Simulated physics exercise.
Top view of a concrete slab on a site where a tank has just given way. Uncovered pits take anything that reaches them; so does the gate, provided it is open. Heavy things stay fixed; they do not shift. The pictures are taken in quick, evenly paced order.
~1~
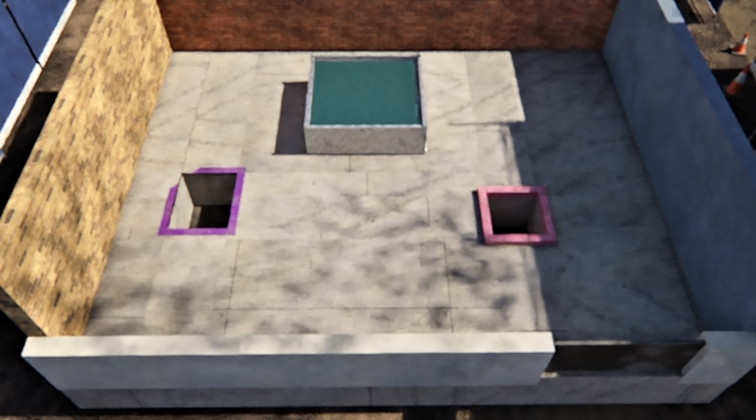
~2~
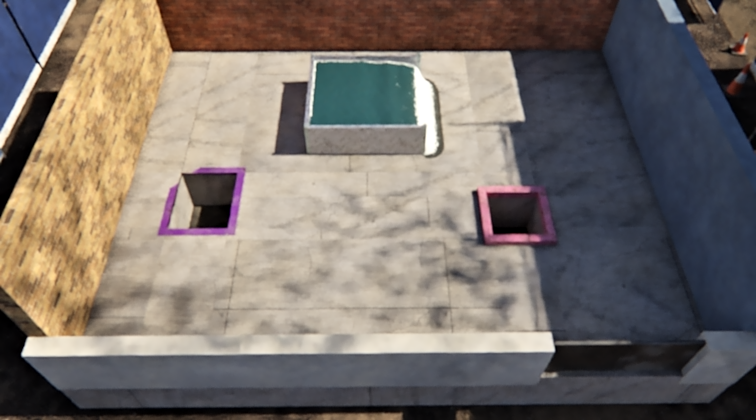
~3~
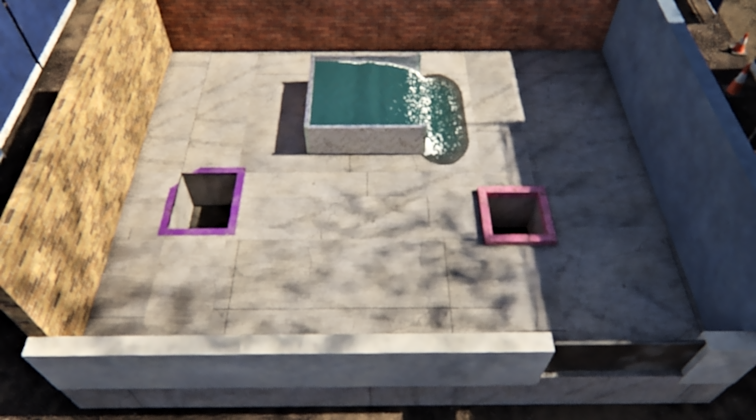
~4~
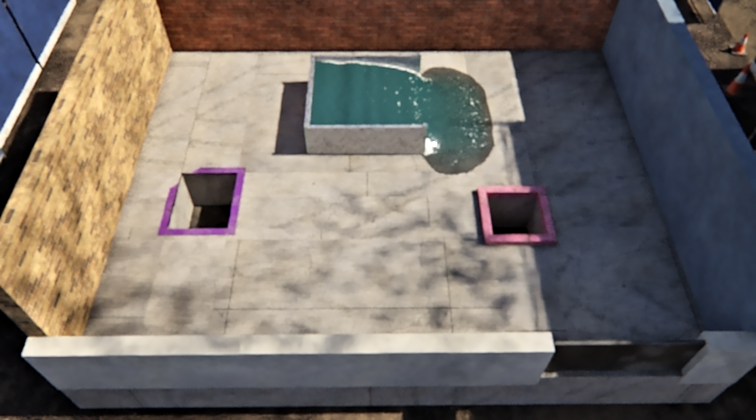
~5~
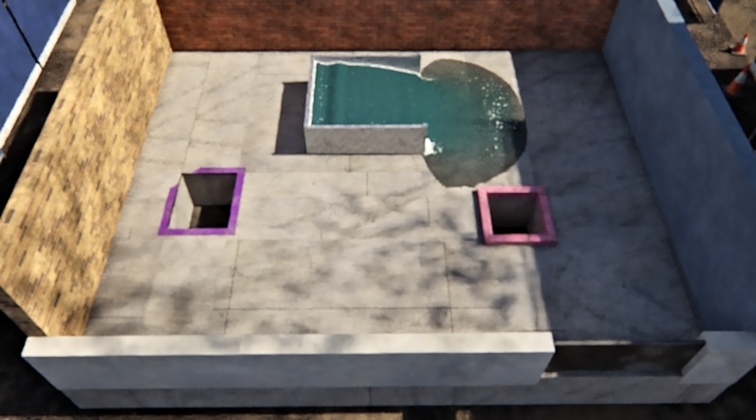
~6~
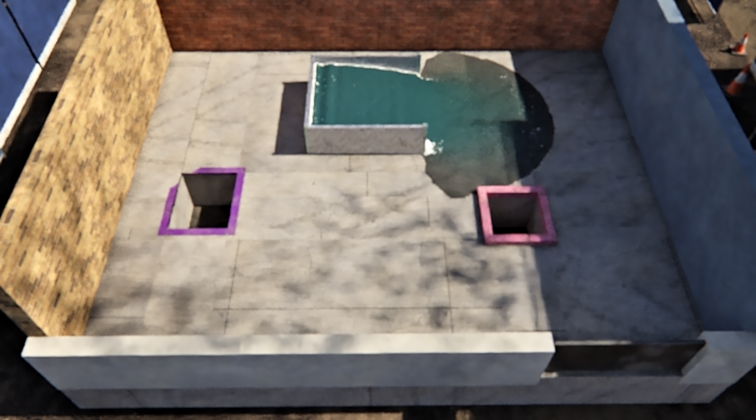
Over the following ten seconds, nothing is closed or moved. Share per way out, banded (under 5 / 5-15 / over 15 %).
One by one: The gate is going to swallow a share short of five per cent, the purple pit is going to swallow a share short of five per cent, the pink pit is going to swallow a share short of five per cent.
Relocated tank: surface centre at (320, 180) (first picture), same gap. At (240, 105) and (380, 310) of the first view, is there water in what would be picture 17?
Taking them in order, the first is left untouched and the second is left untouched.
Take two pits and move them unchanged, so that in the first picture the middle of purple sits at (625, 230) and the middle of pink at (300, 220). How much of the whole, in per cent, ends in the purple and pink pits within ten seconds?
Split: Purple 40 %, pink 0 %.
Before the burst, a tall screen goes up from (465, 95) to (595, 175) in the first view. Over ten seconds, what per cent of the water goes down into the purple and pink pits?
I'd say the purple pit takes roughly 0 %, the pink pit roughly 8 %.
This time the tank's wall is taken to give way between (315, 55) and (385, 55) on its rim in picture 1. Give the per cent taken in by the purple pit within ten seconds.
About 15 percent ends up in the purple pit, by my reckoning.
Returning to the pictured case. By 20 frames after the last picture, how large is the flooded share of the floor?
About 30 percent.
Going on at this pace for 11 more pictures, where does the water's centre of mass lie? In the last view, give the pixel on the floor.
I'd put my finger on (491, 119).
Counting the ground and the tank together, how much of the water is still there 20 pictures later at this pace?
Roughly 100 parts in a hundred.
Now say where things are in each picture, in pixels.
Still water in the tank at (366, 93), in the first frame.
The front is at (434, 153), out from the gap at (419, 107), in the second frame.
Water pours out at (419, 109) and has run to (449, 158), in the third frame.
The front is at (476, 161), out from the gap at (419, 110), in the fourth frame.
The front is at (520, 145), out from the gap at (419, 110), in the fifth frame.
Water pours out at (419, 110) and has run to (548, 127), in the sixth frame.
A moment on, water covers 25 % of the floor; the gate 0 %, the purple pit 0 %, the pink pit 0 %.
Next, water covers 25 % of the floor; the gate 0 %, the purple pit 0 %, the pink pit 0 %.
Then, water covers 30 % of the floor; the gate 0 %, the purple pit 0 %, the pink pit 0 %.
Later, water covers 45 % of the floor; the gate 0 %, the purple pit 0 %, the pink pit 0 %.
In the end, water covers 80 % of the floor; the gate 0 %, the purple pit 1 %, the pink pit 0 %.
